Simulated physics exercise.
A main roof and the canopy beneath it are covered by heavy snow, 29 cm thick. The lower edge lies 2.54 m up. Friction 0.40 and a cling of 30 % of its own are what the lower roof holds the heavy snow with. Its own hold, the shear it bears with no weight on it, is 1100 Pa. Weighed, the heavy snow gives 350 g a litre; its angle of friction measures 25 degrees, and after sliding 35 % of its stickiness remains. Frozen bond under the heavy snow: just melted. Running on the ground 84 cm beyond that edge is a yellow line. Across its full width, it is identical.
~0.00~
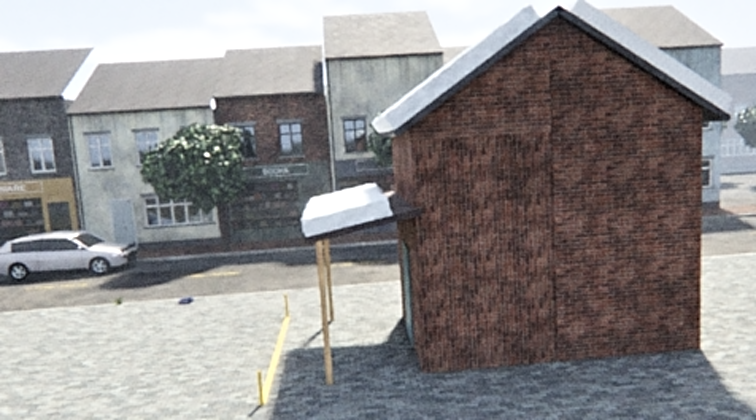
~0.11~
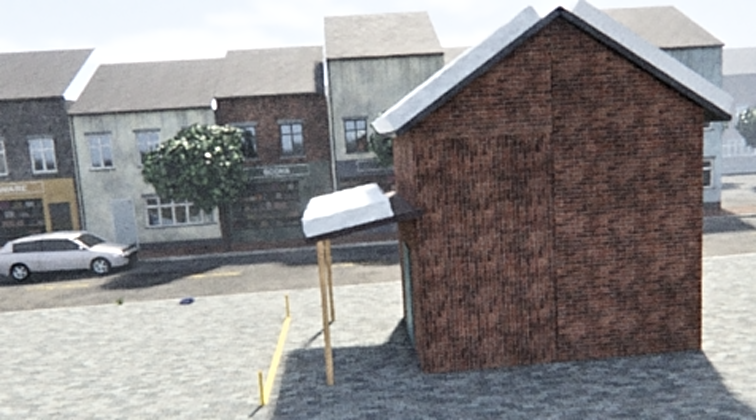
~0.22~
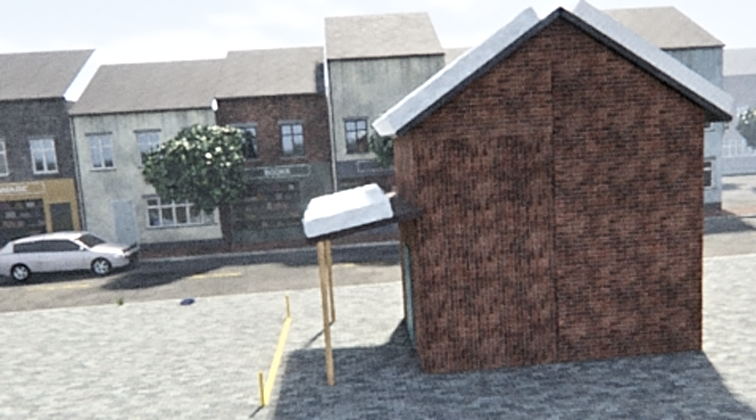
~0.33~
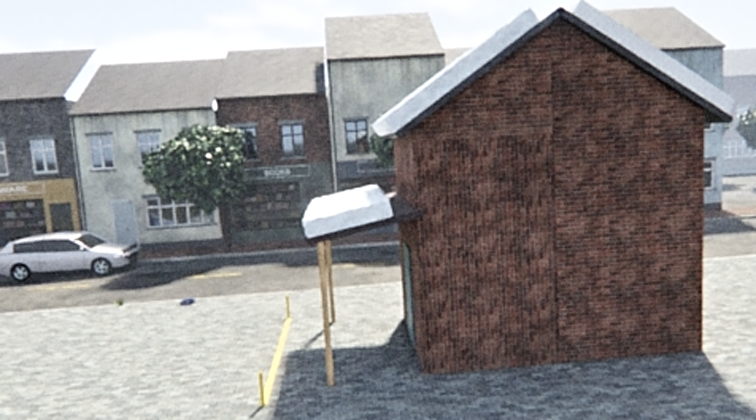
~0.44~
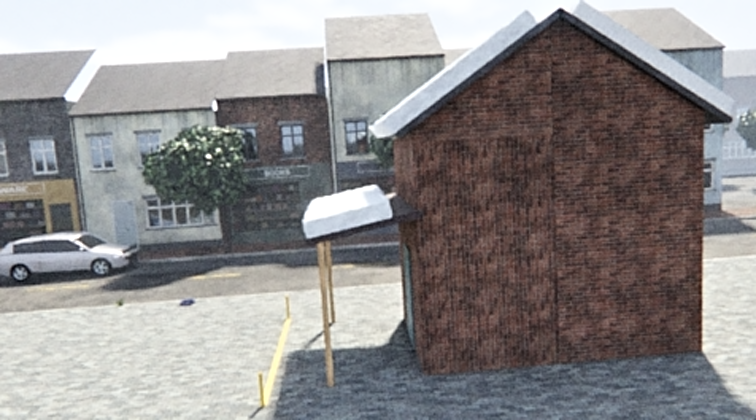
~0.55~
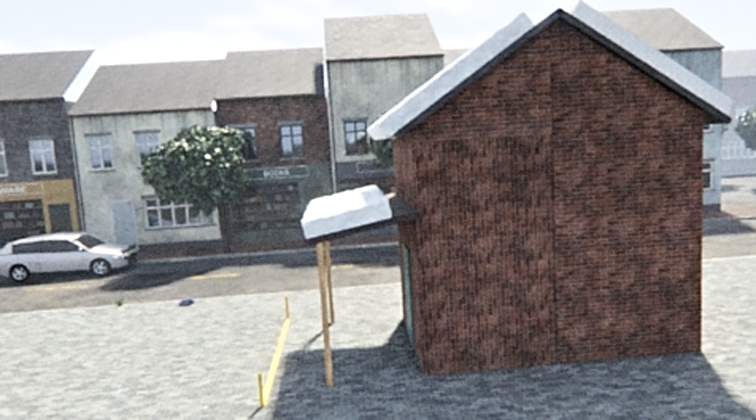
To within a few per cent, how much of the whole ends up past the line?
I would say 25 per cent of it.
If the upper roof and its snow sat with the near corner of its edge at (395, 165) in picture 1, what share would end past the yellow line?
5 %.
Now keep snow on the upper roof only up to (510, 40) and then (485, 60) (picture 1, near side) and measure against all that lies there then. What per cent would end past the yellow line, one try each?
It would be 16 percent the first time and 0 percent the second.
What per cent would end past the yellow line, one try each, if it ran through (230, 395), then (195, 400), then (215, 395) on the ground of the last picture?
Respectively 12, 2 and 7 percent would end past it.
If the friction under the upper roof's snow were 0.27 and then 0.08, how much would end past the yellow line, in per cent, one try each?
One try each gives 55 % and then 65 %.
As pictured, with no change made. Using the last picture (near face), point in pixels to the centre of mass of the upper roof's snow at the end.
Somewhere about (290, 303), I'd say.
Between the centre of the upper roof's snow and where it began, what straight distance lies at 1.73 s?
1.8 m.
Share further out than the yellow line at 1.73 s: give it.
I'd put it at roughly 0 %.
By 1.09 s, none is below the lower edge and 0 % is past the line.
By 1.73 s, none is below the lower edge and 0 % is past the line.
By 2.36 s, none is below the lower edge and 0 % is past the line.
By 3.00 s, 27 % is below the lower edge and 10 % is past the line.
By 4.40 s, at the end, 43 % is below the lower edge and 25 % is past the line.
